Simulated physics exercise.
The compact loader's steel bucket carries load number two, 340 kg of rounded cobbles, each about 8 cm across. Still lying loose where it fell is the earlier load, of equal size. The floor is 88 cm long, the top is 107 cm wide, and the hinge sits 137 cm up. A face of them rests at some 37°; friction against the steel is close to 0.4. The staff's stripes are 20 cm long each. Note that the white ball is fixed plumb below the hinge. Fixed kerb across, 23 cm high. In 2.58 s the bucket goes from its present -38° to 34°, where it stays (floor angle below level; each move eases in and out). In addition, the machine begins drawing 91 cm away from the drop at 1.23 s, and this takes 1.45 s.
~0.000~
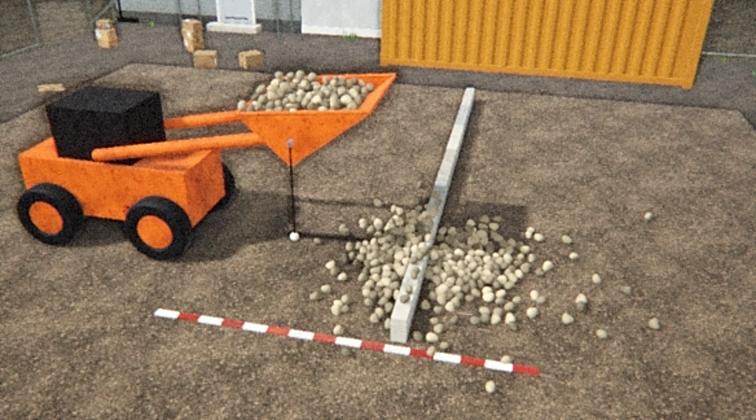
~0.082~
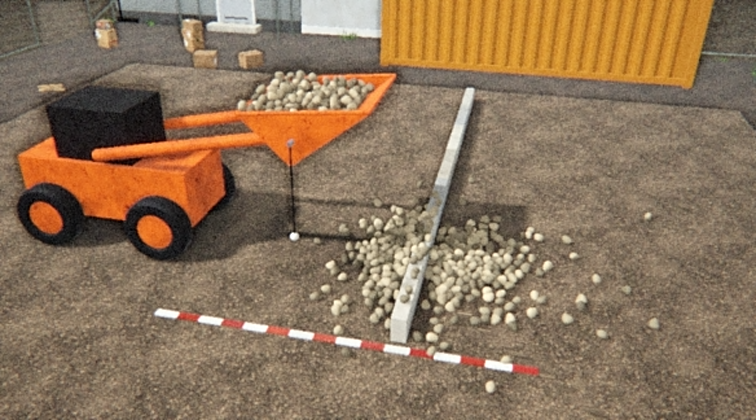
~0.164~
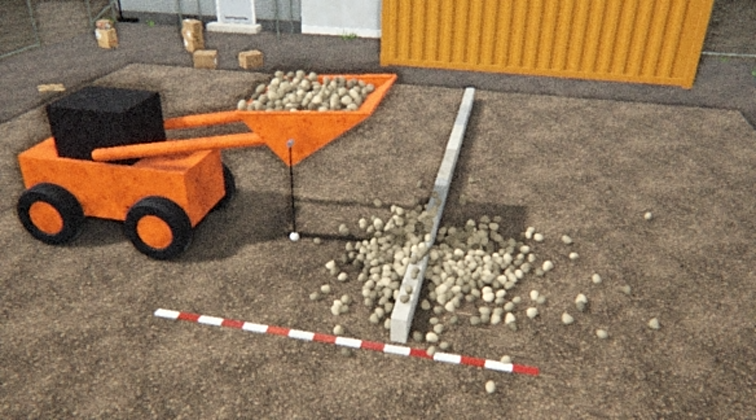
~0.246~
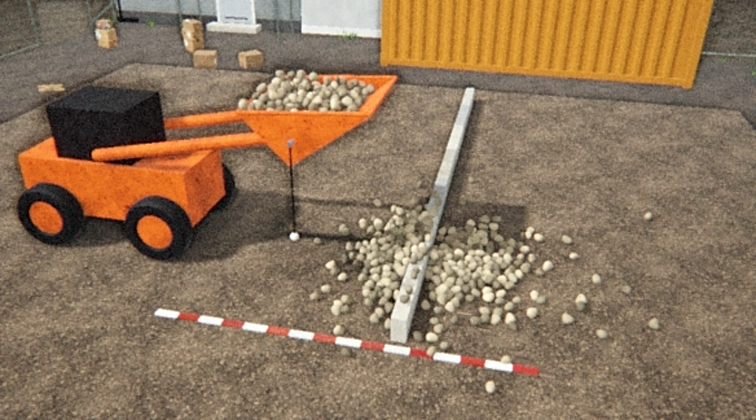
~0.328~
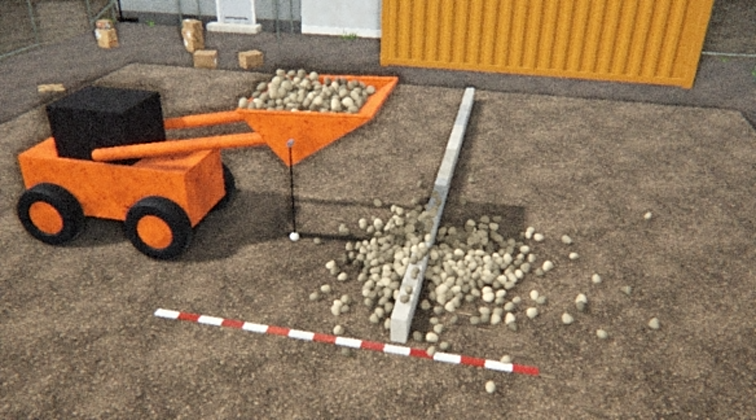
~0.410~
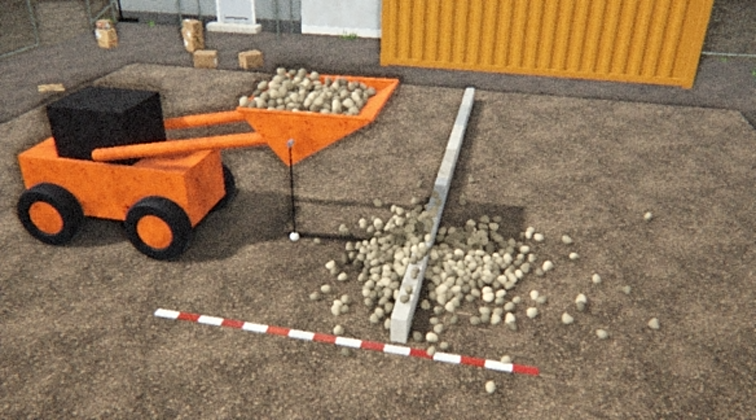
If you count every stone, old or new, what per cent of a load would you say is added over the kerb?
I would say about 0 per cent.
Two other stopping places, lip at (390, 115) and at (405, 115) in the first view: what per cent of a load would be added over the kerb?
Near 0 in a hundred, then near 0 in a hundred.
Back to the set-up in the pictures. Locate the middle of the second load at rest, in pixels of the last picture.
Around (328, 242).
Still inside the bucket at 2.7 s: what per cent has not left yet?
Near 10 per cent of the load is held.
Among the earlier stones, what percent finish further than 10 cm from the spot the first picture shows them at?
Close to 0 per cent.
After 1.9 s the floor is at 23°; in per cent of one load, 75 in the bucket, 79 on this side of the kerb, 46 over the kerb; the foremost stones are at (609, 285).
After 2.7 s the floor is at 34°; in per cent of one load, 11 in the bucket, 143 on this side of the kerb, 46 over the kerb; the foremost stones are at (609, 285).
After 3.1 s the floor is at 34°; in per cent of one load, 0 in the bucket, 154 on this side of the kerb, 46 over the kerb; the foremost stones are at (609, 285).
After 5.7 s the floor is at 34°; in per cent of one load, 0 in the bucket, 154 on this side of the kerb, 46 over the kerb; the foremost stones are at (609, 285). Net gain over the kerb, 0.
